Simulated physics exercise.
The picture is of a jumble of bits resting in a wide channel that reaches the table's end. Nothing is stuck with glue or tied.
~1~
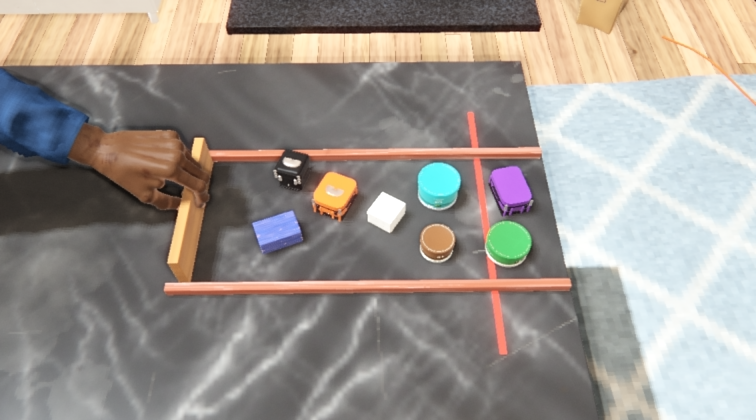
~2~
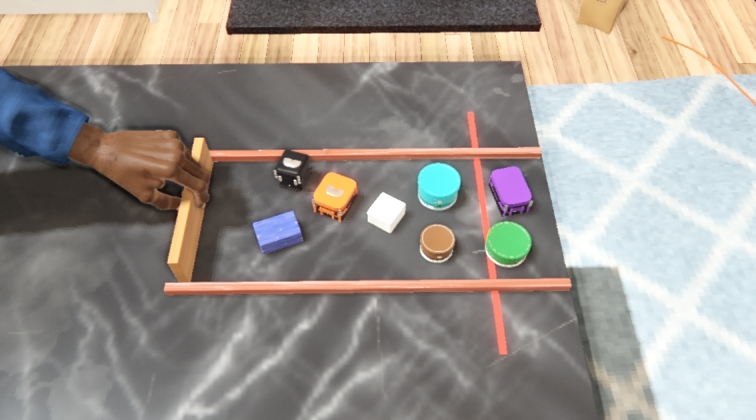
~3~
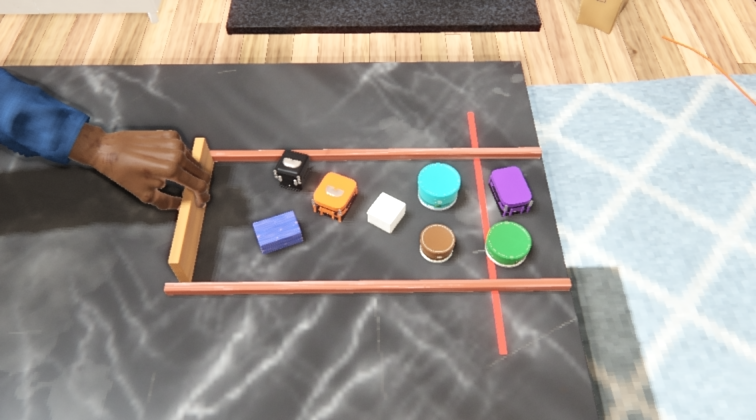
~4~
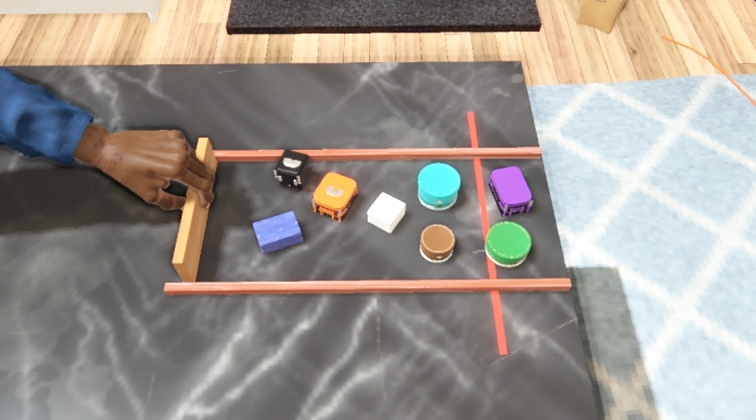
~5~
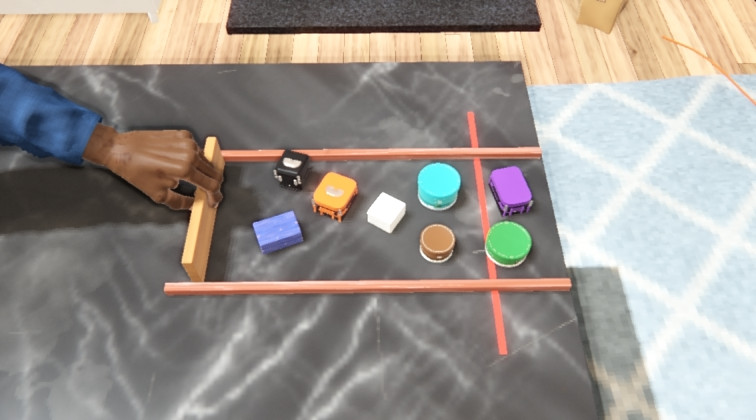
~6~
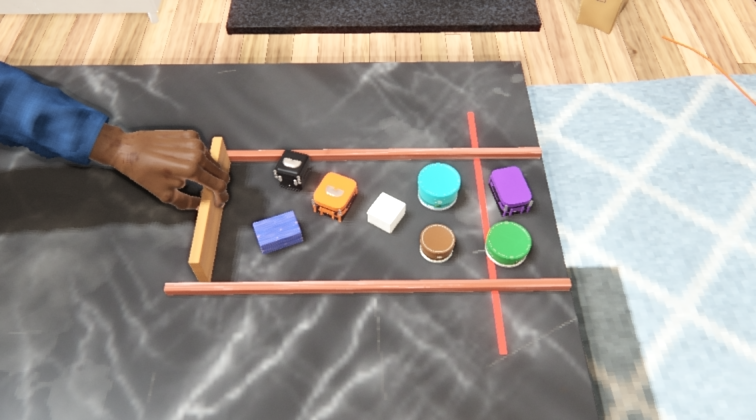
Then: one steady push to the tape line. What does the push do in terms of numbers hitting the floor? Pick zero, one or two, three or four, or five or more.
It sends one or two to the floor.
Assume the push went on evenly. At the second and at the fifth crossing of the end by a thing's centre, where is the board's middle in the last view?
I'd put it close to (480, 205) and later close to (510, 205).
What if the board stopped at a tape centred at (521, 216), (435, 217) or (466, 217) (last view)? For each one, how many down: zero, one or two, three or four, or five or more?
One after another: More than four, not one, either one or two.
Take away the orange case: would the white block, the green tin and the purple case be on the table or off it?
White block: Still up; green tin: Down; purple case: Down.
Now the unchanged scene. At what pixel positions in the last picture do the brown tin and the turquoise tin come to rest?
The brown tin finishes at (550, 248); the turquoise tin finishes at (527, 171).
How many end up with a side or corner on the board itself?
In contact: 3.
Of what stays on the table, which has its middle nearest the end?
It is the brown tin.
Soon after, none off yet; purple case at rest near (510, 192); green tin at rest near (508, 244); turquoise tin at rest near (438, 187).
At rest, the number that fall off is one or two; fallen, green tin and purple case.
